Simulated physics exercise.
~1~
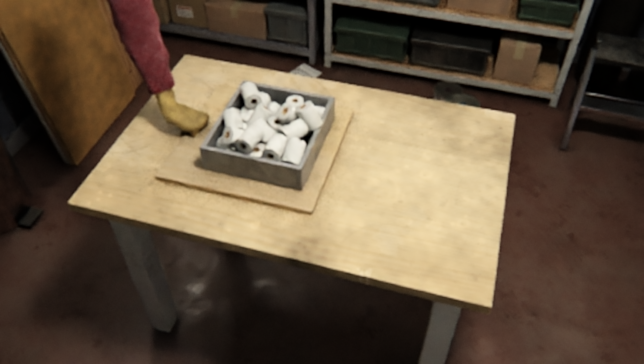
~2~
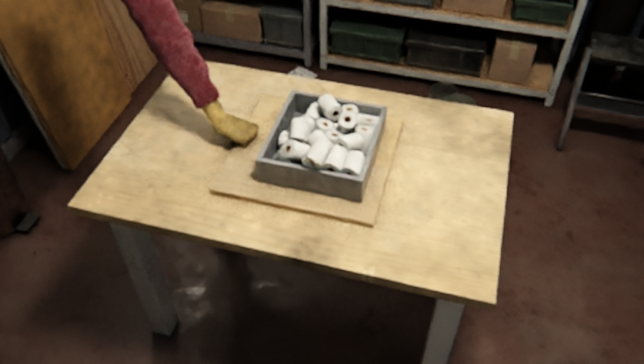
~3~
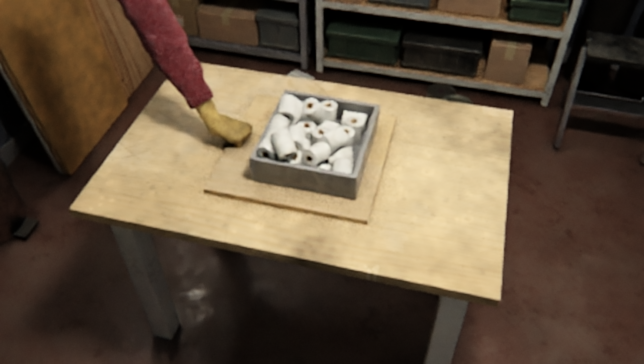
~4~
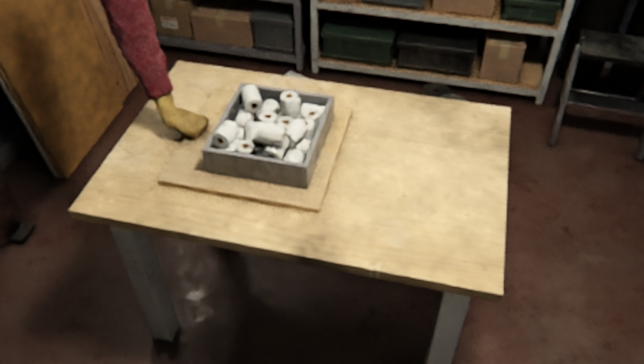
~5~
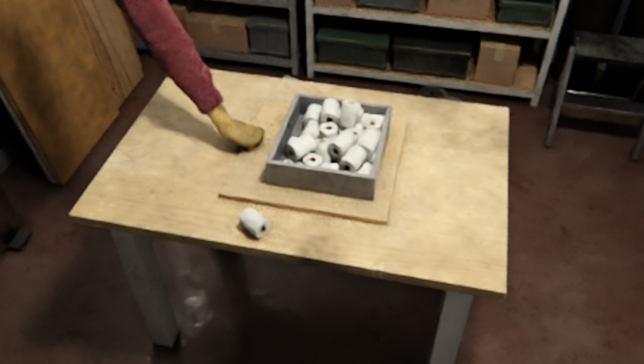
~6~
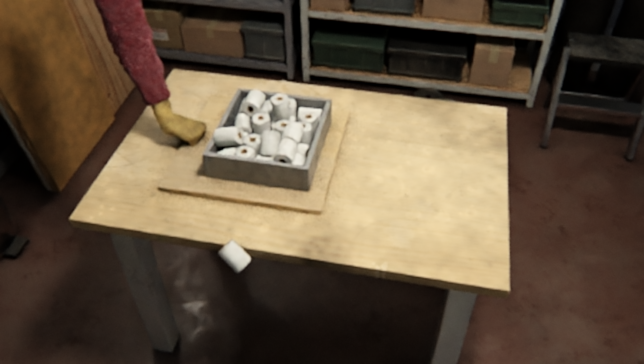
To begin with, a grey container full of white paper rolls sits on a thin board on a pale wooden table, with a yellow-gloved hand in a red sleeve beside it. The board and container slide right, the arm reaching along with them, and the rolls shift about inside. They move back to the left, then go right again, and now one roll lies on the table in front of the board. As the container returns left, that roll drops past the table's front edge, still in the air, while the others remain inside.
